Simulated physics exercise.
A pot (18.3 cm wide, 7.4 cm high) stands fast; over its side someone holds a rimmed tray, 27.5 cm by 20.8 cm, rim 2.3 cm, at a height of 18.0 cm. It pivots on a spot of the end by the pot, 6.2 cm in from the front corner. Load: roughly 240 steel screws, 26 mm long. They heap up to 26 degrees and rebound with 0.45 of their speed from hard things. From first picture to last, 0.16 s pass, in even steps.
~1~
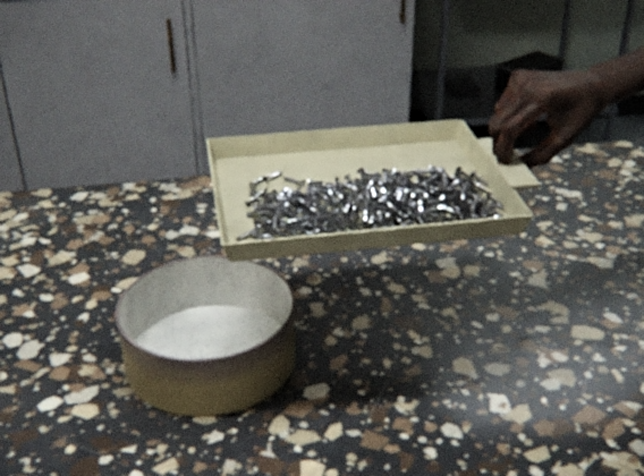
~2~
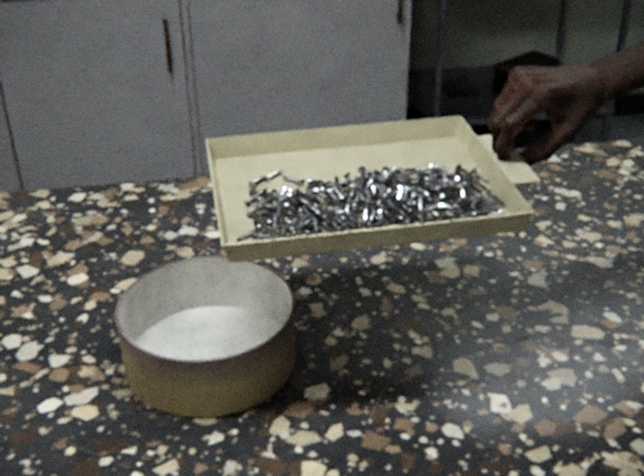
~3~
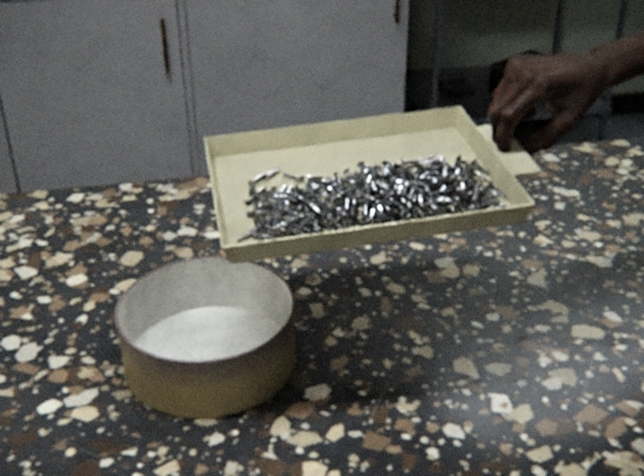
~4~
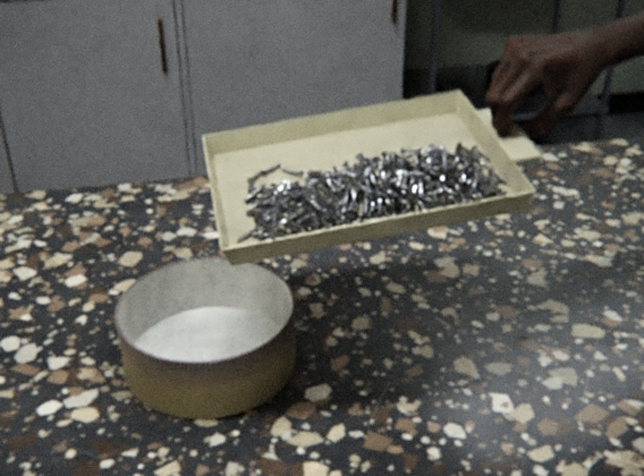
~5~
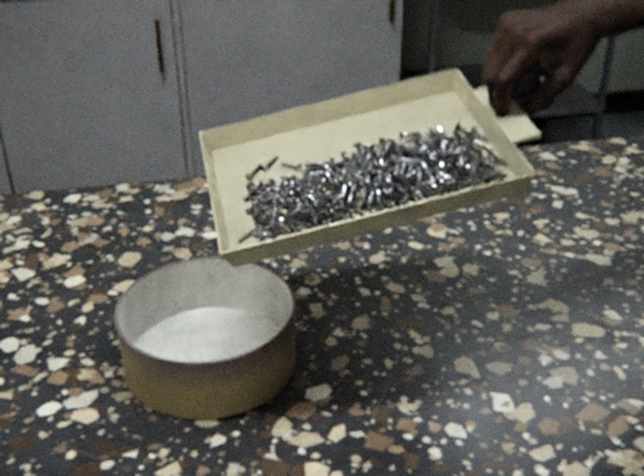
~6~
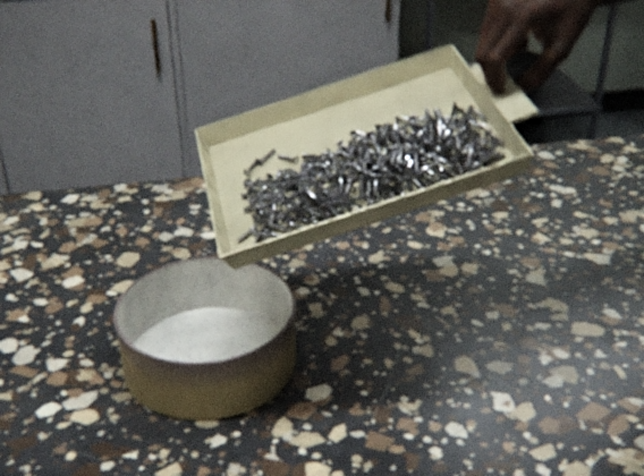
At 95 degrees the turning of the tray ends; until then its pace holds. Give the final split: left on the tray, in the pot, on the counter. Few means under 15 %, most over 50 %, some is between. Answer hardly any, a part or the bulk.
Tray: Hardly any, pot: A part, counter: The bulk.
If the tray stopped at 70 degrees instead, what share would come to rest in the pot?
Then about 30 per cent.
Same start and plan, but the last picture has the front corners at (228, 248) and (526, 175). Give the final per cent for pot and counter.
Pot 35, counter 65.
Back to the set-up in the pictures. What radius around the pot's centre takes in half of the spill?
Some 16 cm.
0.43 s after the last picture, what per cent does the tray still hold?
Some 80 per cent of the load.
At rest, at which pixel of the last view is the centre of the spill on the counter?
Around (121, 457).
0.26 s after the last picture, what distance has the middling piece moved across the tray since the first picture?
Roughly 4 cm.
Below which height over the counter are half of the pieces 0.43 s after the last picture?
Roughly 18 cm.
Then, 0.26 s after the last picture, tilt 56 degrees; the tray holds 100 %, the pot 0 %.
Then, 0.43 s after the last picture, tilt 82 degrees; the tray holds 80 %, the pot 0 %.
Then, 0.72 s after the last picture, tilt 95 degrees; the tray holds 0 %, the pot 25 %.
In the end, tray 0 %, pot 25 %, counter 75 %.
